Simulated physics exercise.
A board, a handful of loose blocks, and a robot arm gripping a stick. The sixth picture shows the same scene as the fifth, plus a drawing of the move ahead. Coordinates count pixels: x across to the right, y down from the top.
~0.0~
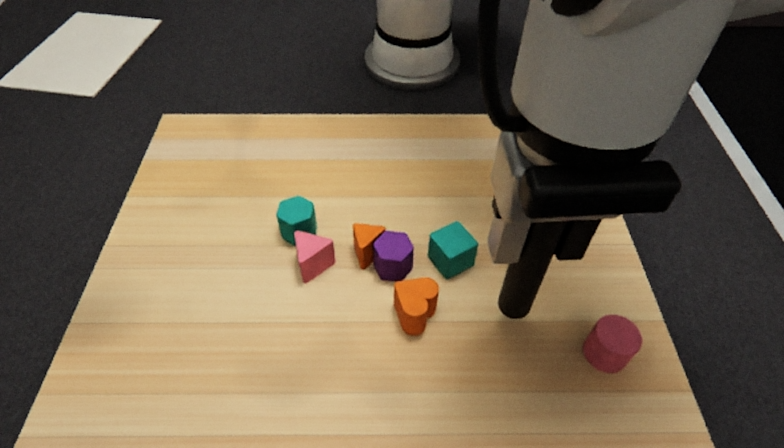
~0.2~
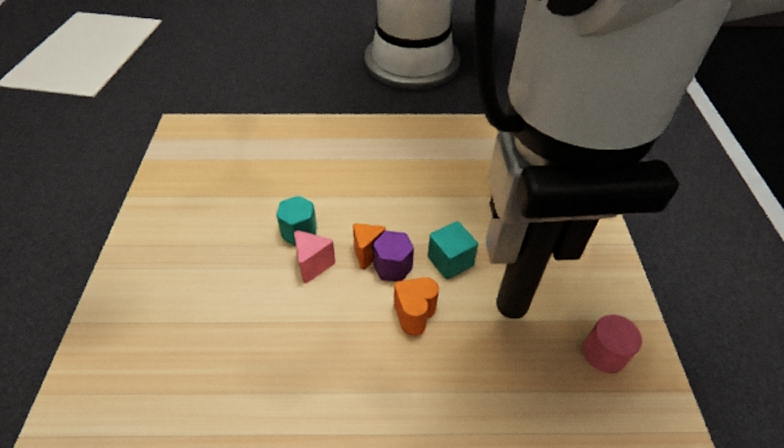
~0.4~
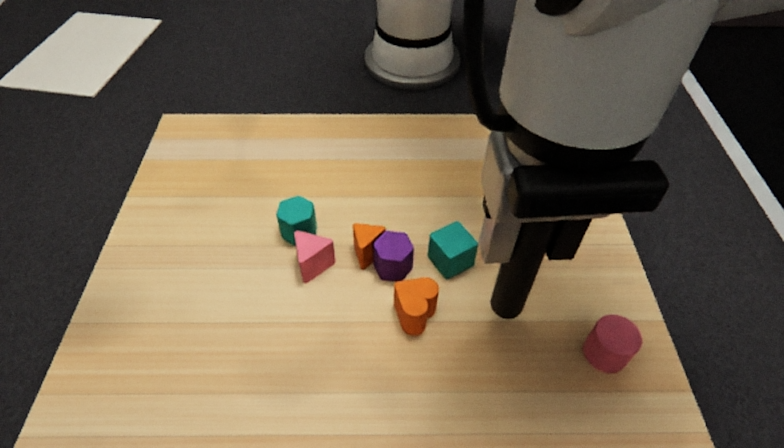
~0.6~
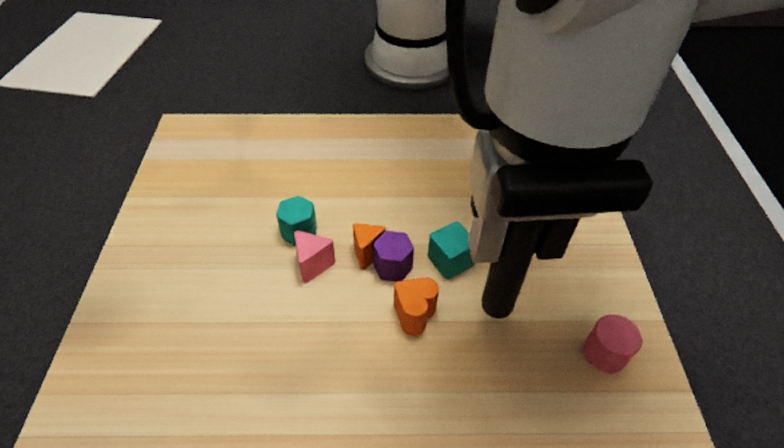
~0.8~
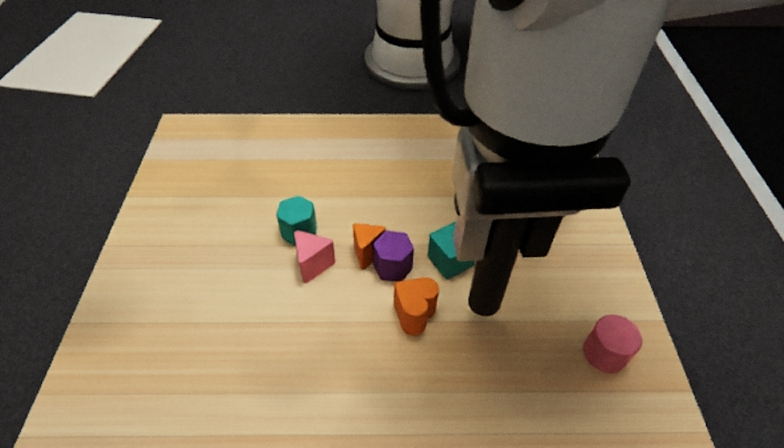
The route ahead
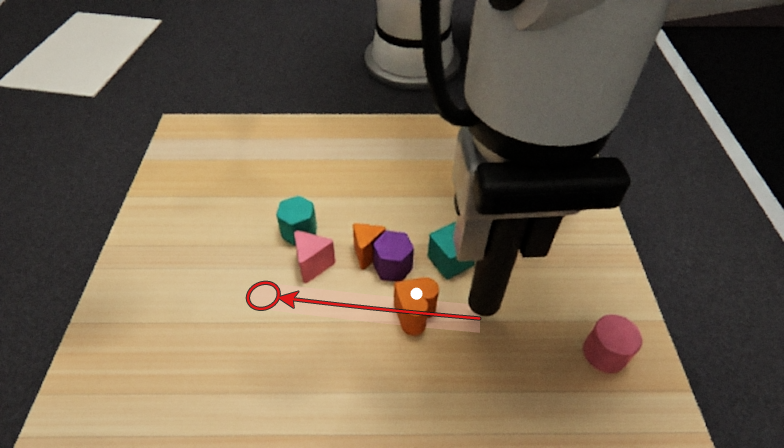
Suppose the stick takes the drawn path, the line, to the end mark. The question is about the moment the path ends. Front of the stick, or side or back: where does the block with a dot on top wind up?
At that point it is up front.
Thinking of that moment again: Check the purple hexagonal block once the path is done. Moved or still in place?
When the path is over, the purple hexagonal block is still on its spot.
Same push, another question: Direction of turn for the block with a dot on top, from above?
Looking from above, the answer is counterclockwise.
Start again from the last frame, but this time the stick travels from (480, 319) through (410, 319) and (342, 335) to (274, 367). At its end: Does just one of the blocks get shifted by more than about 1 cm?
It seems so.
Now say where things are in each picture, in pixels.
In the first picture, stick tip at (513, 306); block tops, pink three-sided block at (309, 244); purple hexagonal block at (394, 245); orange heart block at (416, 294).
In the second picture, stick at (511, 306); blocks unchanged.
In the third picture, stick at (506, 306); blocks unchanged.
In the fourth picture, stick at (497, 306); blocks unchanged.
In the fifth picture, stick at (484, 304); pink three-sided block at (309, 244); purple hexagonal block at (394, 245); orange heart block at (416, 294).
Path on the board, from (480, 319) directly to (263, 296); the dot is on the orange heart block.
The first path, step by step. One third of the way, stick at (406, 297); orange heart block at (375, 289), turned 25° anticlockwise.
Two thirds of the way, stick at (330, 289); orange heart block at (298, 282), turned 30° anticlockwise.
At the end, stick at (258, 280); pink three-sided block in place; purple hexagonal block in place; orange heart block at (225, 274), turned 30° anticlockwise.
